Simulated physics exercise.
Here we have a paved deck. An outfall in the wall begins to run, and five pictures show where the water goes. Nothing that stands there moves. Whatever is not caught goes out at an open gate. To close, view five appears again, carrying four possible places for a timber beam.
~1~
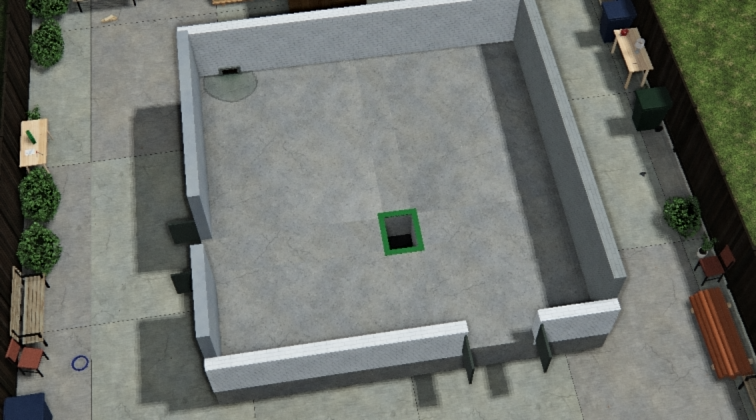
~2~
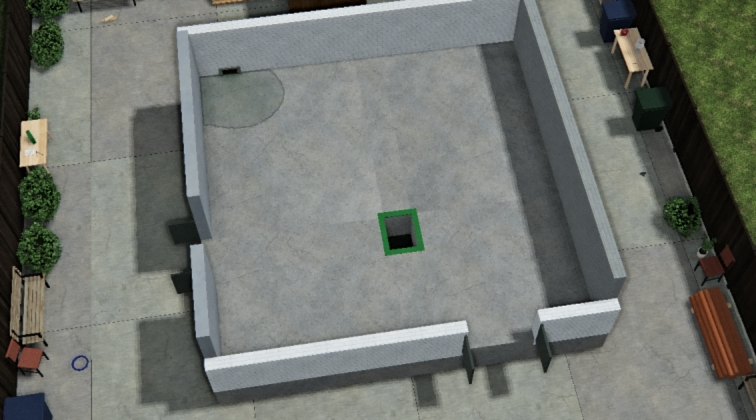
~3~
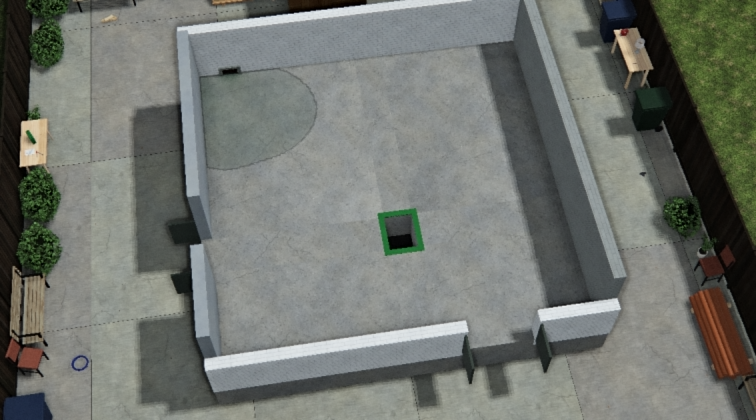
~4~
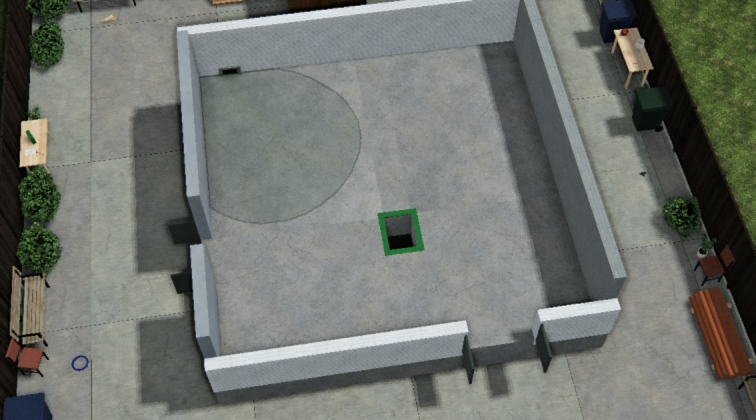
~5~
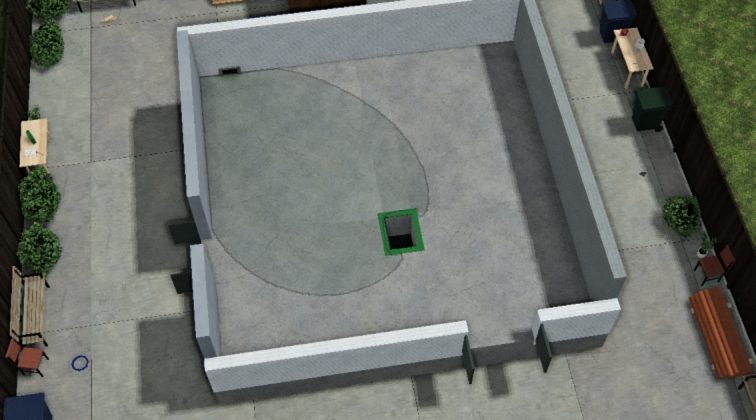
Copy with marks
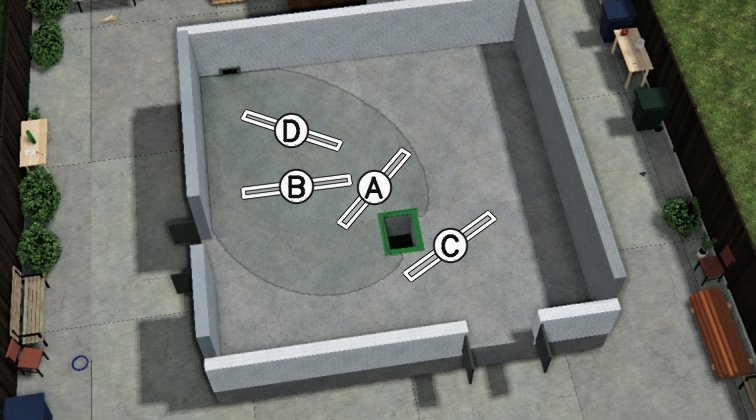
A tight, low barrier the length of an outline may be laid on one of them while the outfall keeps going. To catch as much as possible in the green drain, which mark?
Use position C.
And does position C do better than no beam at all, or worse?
Better.
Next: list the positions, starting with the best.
C, D, B, A.
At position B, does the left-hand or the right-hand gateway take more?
The right one.
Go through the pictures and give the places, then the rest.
Outfall at (230, 70); green drain at (401, 232); open gate at (497, 334); open gate at (214, 262); front seen at (244, 95), 1 % of the ground wet; green drain still dry, in the first frame.
Front seen at (231, 126), 5 % of the ground wet; green drain still dry, in the second frame.
Front seen at (259, 160), 10 % of the ground wet; green drain still dry, in the third frame.
Front seen at (321, 202), 20 % of the ground wet; green drain still dry, in the fourth frame.
Front seen at (358, 286), 35 % of the ground wet; green drain taking water, in the fifth frame.
On the marked copy, A from (342, 224) to (405, 152); B from (243, 193) to (349, 179); C from (408, 276) to (491, 215); D from (244, 115) to (339, 145).
If A is chosen, about 2 % of the stream goes into the green drain, about 88 % out by the gates.
If B is chosen, about 11 % of the stream goes into the green drain, about 86 % out by the gates.
If C is chosen, about 36 % of the stream goes into the green drain, about 55 % out by the gates.
If D is chosen, about 18 % of the stream goes into the green drain, about 76 % out by the gates.
